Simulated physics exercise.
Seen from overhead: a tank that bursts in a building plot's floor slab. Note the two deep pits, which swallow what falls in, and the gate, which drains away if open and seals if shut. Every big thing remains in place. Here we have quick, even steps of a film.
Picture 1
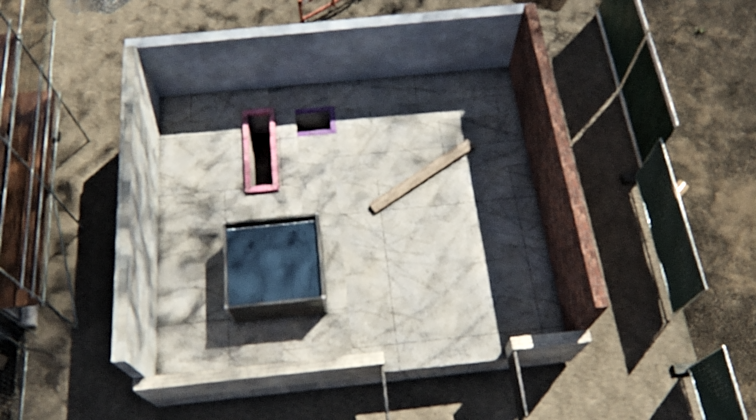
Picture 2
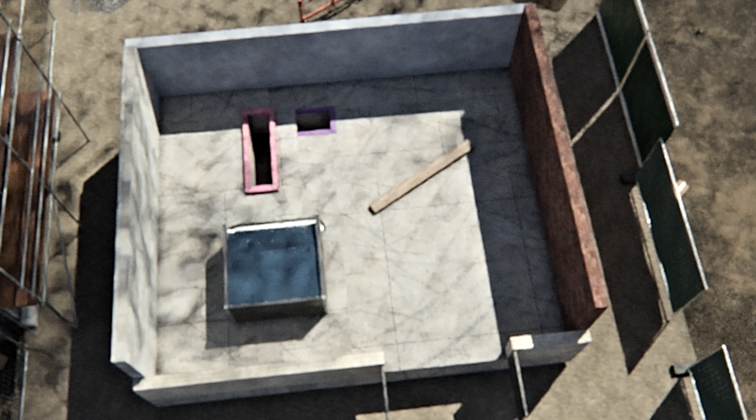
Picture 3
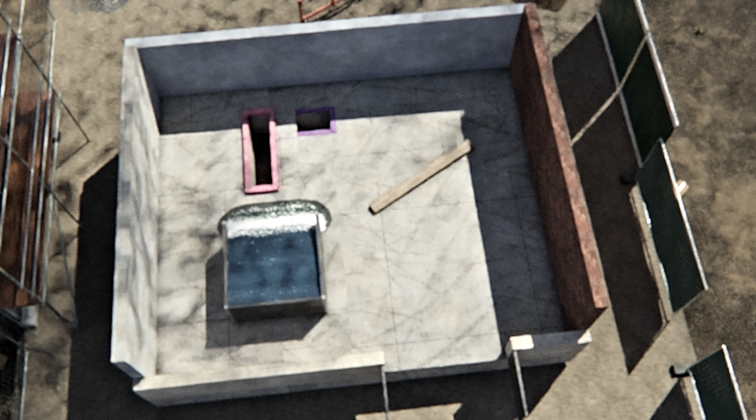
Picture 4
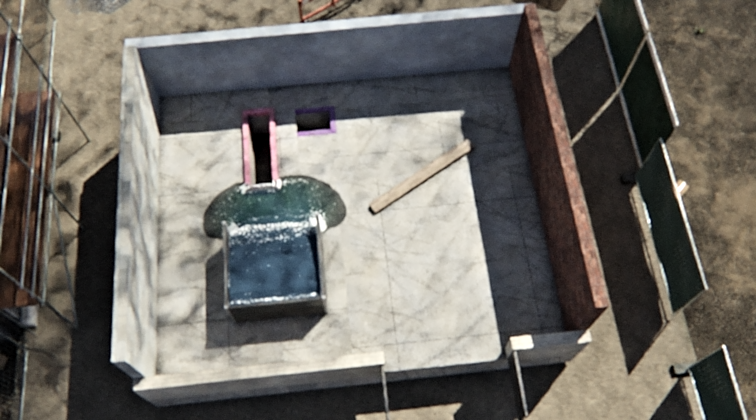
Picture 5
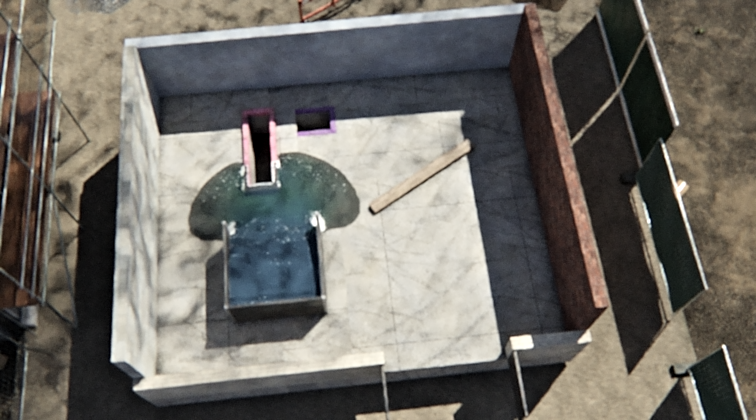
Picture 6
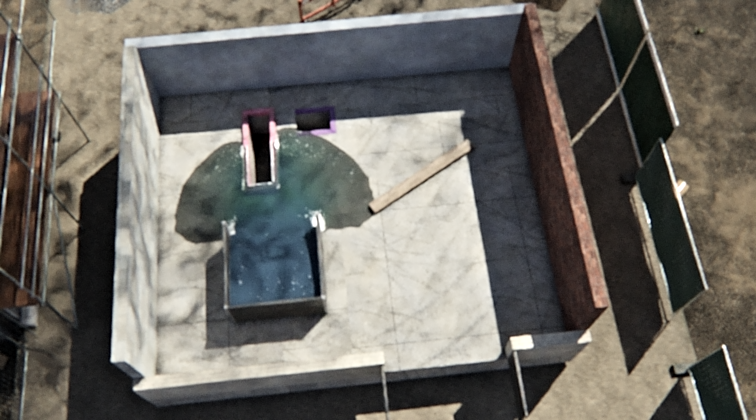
Water burst from the far side of a square tank inside a walled building plot and spread across the pale floor in a widening dark pool, reaching around the pink-edged pit and the wooden plank.
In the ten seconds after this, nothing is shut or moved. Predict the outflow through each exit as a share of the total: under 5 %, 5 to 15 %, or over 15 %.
Prediction: The gate passes under 5 %; the pink pit passes over 15 %; the purple pit passes over 15 %.
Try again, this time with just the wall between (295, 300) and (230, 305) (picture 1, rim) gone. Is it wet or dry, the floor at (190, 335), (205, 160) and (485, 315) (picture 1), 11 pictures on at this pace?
Soaked, then unsoaked, then soaked.
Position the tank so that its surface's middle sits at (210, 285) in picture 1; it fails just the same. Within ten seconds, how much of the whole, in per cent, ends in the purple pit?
Share in the purple pit - 10 %.
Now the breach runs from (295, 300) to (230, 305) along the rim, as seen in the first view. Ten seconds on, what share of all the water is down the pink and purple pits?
I'd say the pink pit gets around 2 percent and the purple pit around 2 percent.
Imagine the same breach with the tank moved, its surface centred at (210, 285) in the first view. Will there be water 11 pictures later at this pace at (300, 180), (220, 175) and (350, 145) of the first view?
In order: Inundated, then inundated, then inundated.
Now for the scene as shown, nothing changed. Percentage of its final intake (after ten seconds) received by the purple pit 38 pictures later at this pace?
It would be roughly 85 percent of the ten-second total.
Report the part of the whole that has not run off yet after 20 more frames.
My estimate is some 70 percent.
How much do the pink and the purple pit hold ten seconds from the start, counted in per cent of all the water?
About 16 percent for the first and about 22 percent for the second.
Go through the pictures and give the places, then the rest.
The first frame shows the tank at (273, 261) is whole and still.
In the second frame, the front is at a hidden place, out from the gap on the tank's far side.
In the third frame, water pours out on the tank's far side and has run to (222, 223).
In the fourth frame, the front is at (216, 202), out from the gap on the tank's far side.
In the fifth frame, water pours out on the tank's far side and has run to (308, 157).
In the sixth frame, water pours out on the tank's far side and has run to (296, 131).
A moment on, water covers 30 % of the floor; the gate 0 %, the pink pit 9 %, the purple pit 4 %.
Next, water covers 35 % of the floor; the gate 0 %, the pink pit 13 %, the purple pit 10 %.
Then, water covers 40 % of the floor; the gate 0 %, the pink pit 15 %, the purple pit 14 %.
Later, water covers 60 % of the floor; the gate 0 %, the pink pit 17 %, the purple pit 19 %.
In the end, water covers 80 % of the floor; the gate 0 %, the pink pit 17 %, the purple pit 22 %.
